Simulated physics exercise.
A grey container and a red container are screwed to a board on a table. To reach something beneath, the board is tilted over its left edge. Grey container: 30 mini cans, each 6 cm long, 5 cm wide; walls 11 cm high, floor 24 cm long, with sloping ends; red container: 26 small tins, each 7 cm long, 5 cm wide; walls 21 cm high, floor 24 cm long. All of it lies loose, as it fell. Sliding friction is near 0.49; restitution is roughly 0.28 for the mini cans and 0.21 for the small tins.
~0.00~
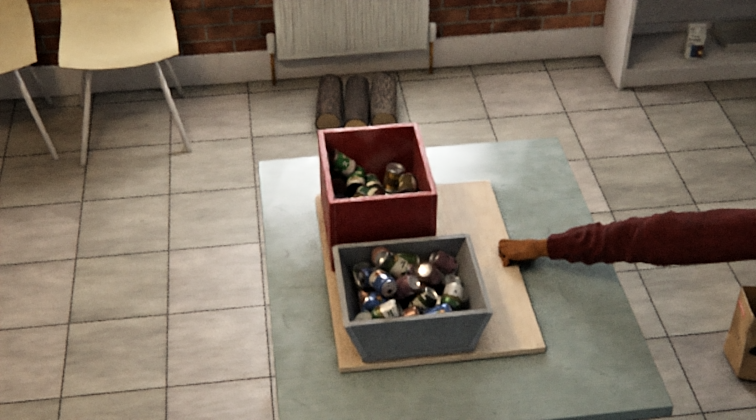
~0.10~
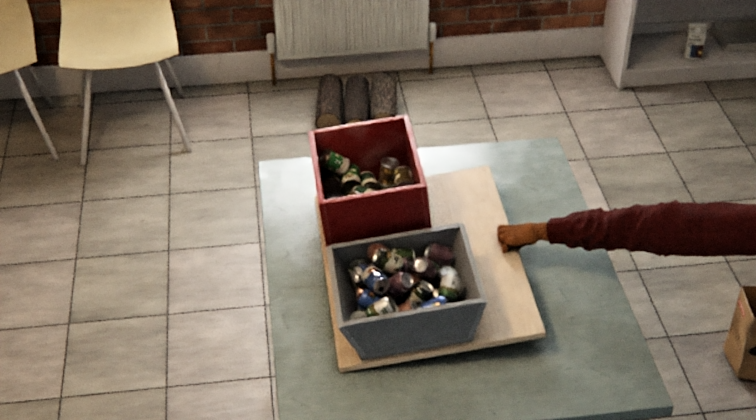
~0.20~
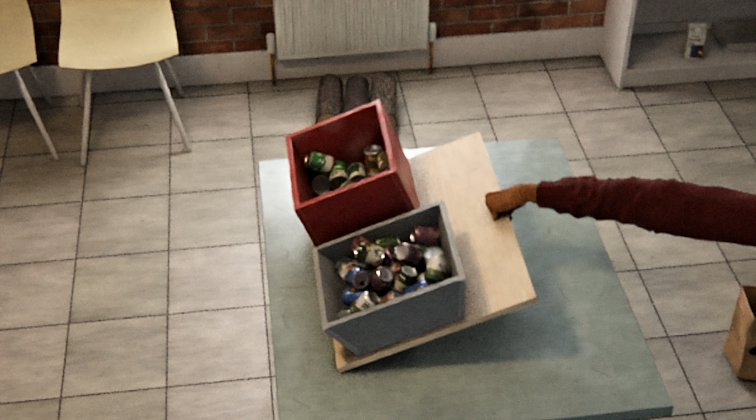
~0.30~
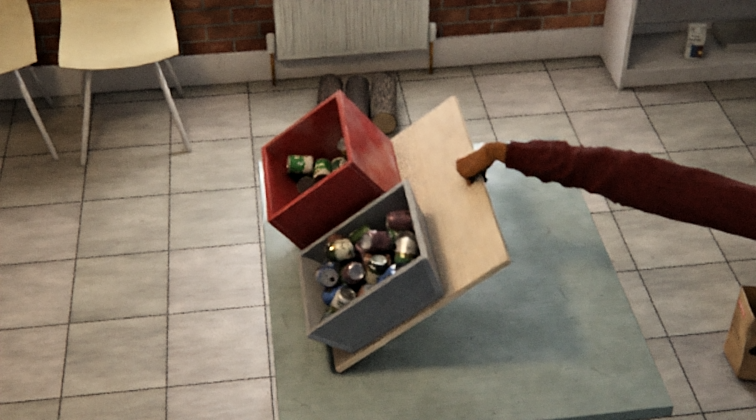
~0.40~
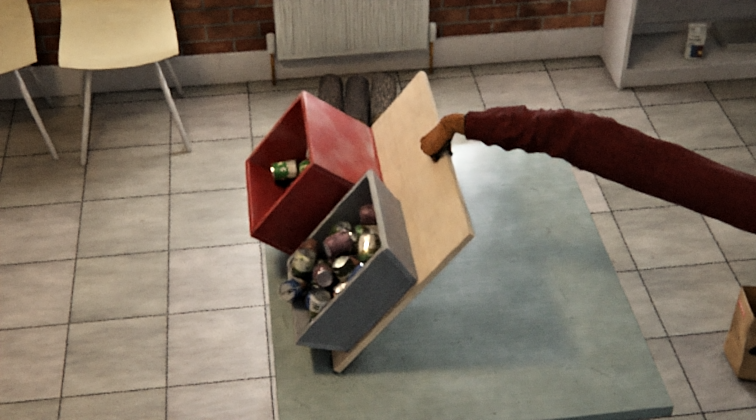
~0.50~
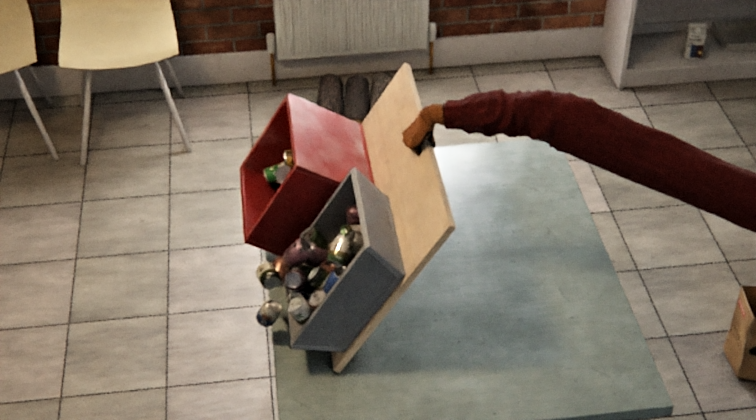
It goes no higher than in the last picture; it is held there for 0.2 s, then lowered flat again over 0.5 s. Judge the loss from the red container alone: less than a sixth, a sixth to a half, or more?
Out of the red container go fewer than one in six of the small tins.
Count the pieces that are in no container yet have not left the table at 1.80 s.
Some 1 pieces.
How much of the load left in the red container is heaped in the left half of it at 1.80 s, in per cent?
Some 60 per cent.
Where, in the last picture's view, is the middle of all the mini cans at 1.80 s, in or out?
Around (375, 316).
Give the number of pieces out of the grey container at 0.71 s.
About: Grey container 8.
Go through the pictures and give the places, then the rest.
In the first picture (places track the rim corner closest to us here), red container (334, 201); grey container (349, 324); tipped 0°; all still inside.
The second picture shows red container (324, 202); grey container (343, 324); tipped 6°.
The third picture shows red container (299, 206); grey container (327, 326); tipped 20°.
The fourth picture shows red container (272, 217); grey container (309, 332); tipped 38°.
The fifth picture shows red container (253, 231); grey container (297, 339); tipped 52°.
The sixth picture shows red container (247, 237); grey container (292, 343); tipped 58°; 1 out, the lowest can at (269, 313).
After 0.71 s, tilt 58°; the grey container is down by 8 of 30 and the red container has all 26.
After 0.97 s, tilt 26°; the grey container is down by 11 of 30 and the red container has all 26.
After 1.33 s, tilt 0°; the grey container is down by 11 of 30 and the red container has all 26.
Outcome (at 1.80 s), the grey container is down by 11 of 30 and the red container has all 26. Asked share, 0 of 26, 0 per cent.
